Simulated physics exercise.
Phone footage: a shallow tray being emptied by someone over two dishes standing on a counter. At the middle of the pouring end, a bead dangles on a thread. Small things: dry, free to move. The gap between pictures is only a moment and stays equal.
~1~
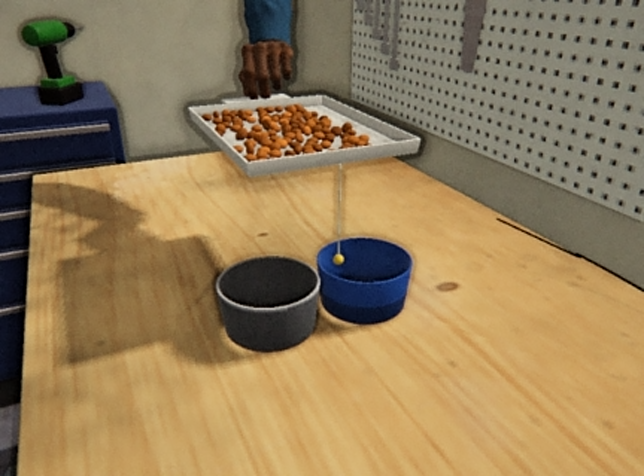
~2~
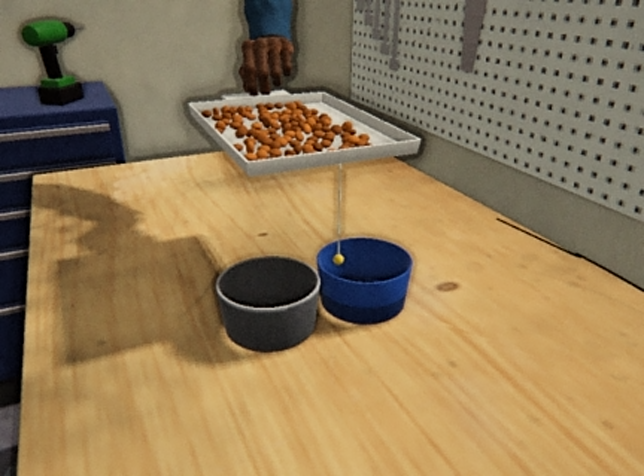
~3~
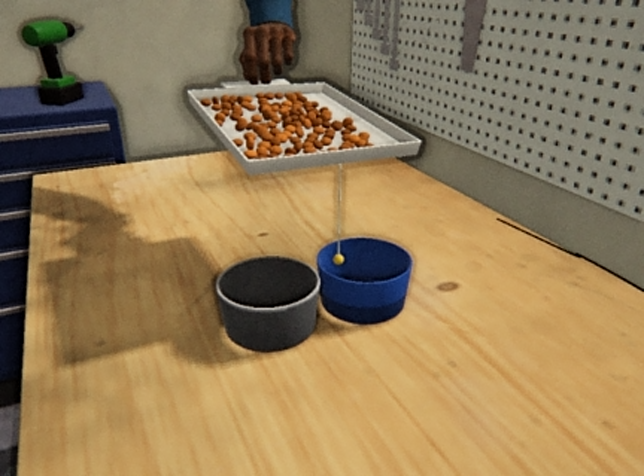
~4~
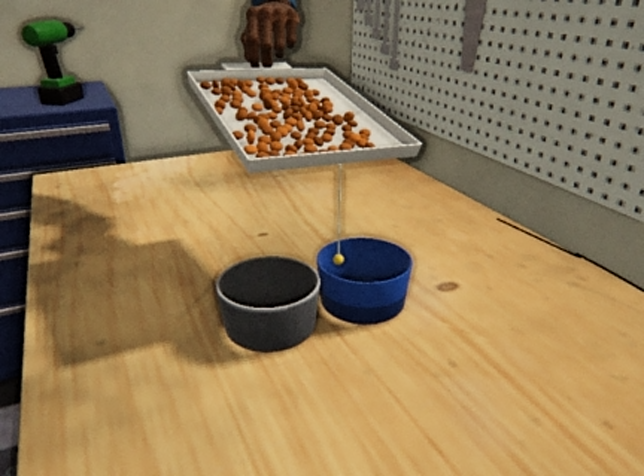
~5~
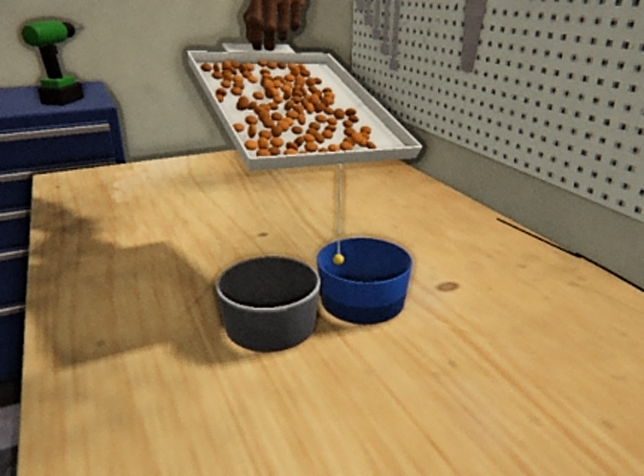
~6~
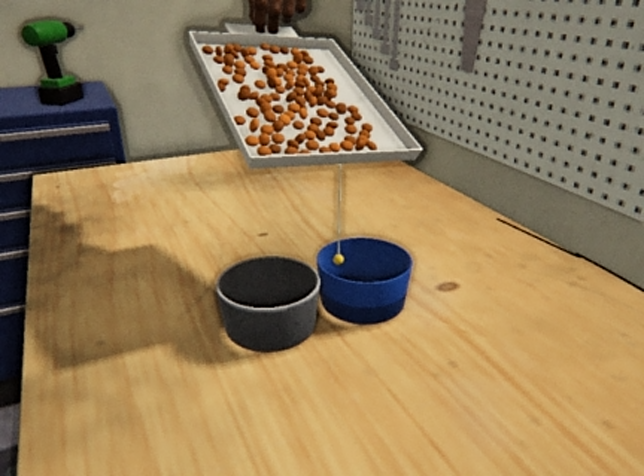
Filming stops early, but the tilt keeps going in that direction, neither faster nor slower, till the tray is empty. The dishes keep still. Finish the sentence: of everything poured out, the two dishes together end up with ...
They end up with a minority of it.
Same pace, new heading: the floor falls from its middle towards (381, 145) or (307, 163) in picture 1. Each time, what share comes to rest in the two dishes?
Respectively 70 and 40 in a hundred.
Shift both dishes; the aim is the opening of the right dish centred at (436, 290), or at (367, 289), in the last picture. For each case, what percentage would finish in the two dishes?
70 %, 60 %.
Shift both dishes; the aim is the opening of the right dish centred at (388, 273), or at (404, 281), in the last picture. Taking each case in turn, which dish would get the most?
Try 1: The rightmost dish; try 2: The rightmost dish.
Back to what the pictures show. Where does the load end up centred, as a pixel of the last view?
About (405, 345).
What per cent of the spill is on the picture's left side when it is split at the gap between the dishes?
Estimate: Near 10 per cent.
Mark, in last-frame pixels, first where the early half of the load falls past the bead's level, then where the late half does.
First roughly (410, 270), then roughly (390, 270).
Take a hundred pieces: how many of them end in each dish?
Roughly 0 in a hundred for the left dish, roughly 20 in a hundred for the right dish.
Just after the last frame, tray tipped steeply; every one on the tray.
A moment on, tray tipped past a quarter turn; roughly a third on the tray; about a tenth in the right dish; roughly half outside both; roughly a quarter in the air.
Further on, tray tipped past a quarter turn; about a tenth in the right dish; the larger part outside both.
When it is over, tray tipped past a quarter turn; not one in the left dish; roughly a quarter in the right dish; the larger part outside both.
